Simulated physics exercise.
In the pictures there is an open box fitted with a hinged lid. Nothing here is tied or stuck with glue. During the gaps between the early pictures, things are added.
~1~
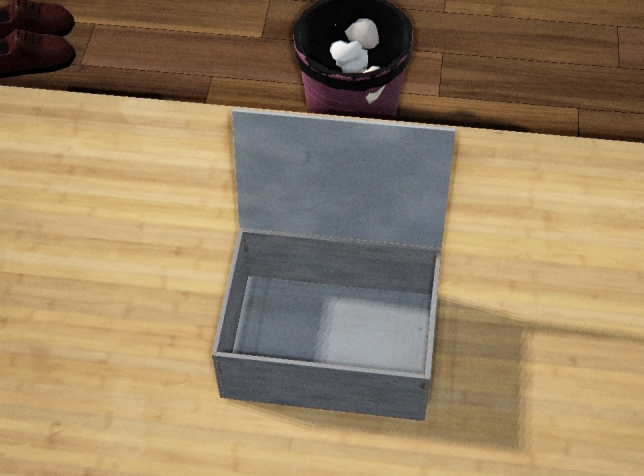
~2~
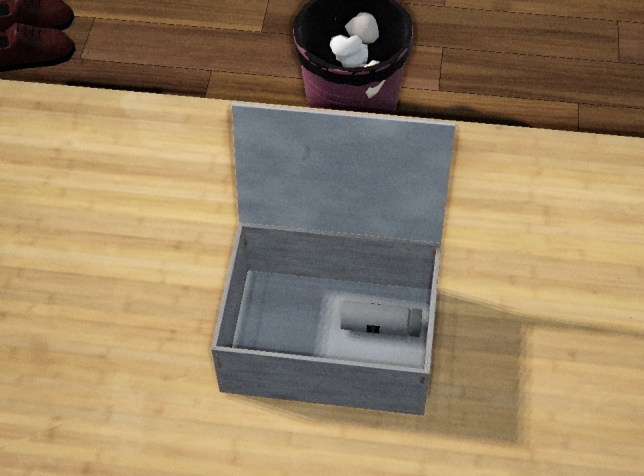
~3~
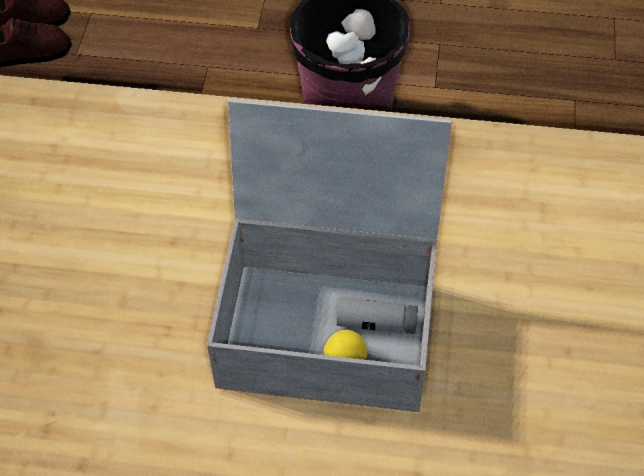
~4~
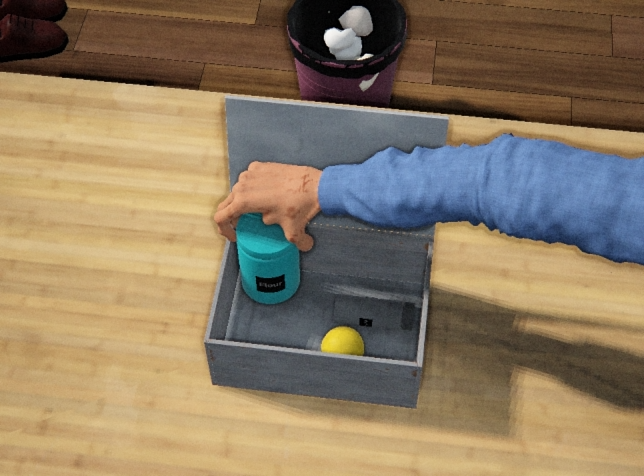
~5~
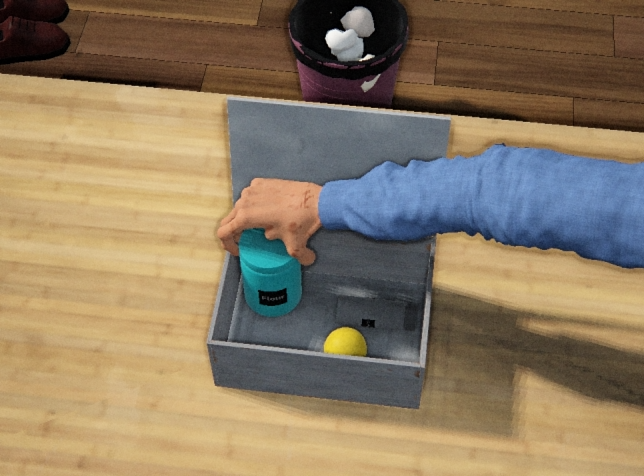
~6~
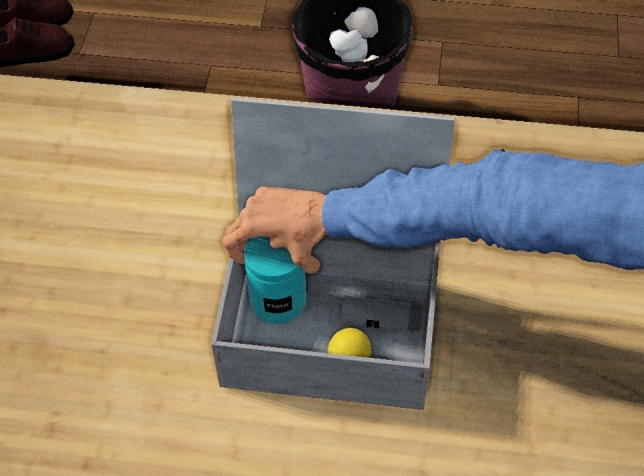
Hand in blue sleeve lowering a turquoise jar into an open grey box, after a grey cylinder and yellow ball appear inside.
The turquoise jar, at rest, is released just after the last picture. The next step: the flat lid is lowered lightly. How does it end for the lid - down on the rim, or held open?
For the lid it ends held open.
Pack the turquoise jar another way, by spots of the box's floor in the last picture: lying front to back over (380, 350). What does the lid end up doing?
Result: Lid not shut.
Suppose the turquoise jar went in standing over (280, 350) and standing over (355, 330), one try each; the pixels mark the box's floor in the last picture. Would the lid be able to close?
Packed the first way the lid is left gaping; packed the second way it lowers fully.
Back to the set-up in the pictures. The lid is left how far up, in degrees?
Close to 35 degrees.
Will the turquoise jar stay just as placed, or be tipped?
Simply put, the turquoise jar remains unturned.
Then, 1.10 s past the last view, lid starting down.
Then, 1.50 s past the last view, lid 70° above the rim.
Then, 1.70 s past the last view, lid 48° above the rim.
Then, 1.80 s past the last view, lid 36° above the rim.
Finally, lid 36° above the rim; all 3 still in place. Final places as the last picture's camera would see them, turquoise jar near (276, 277).
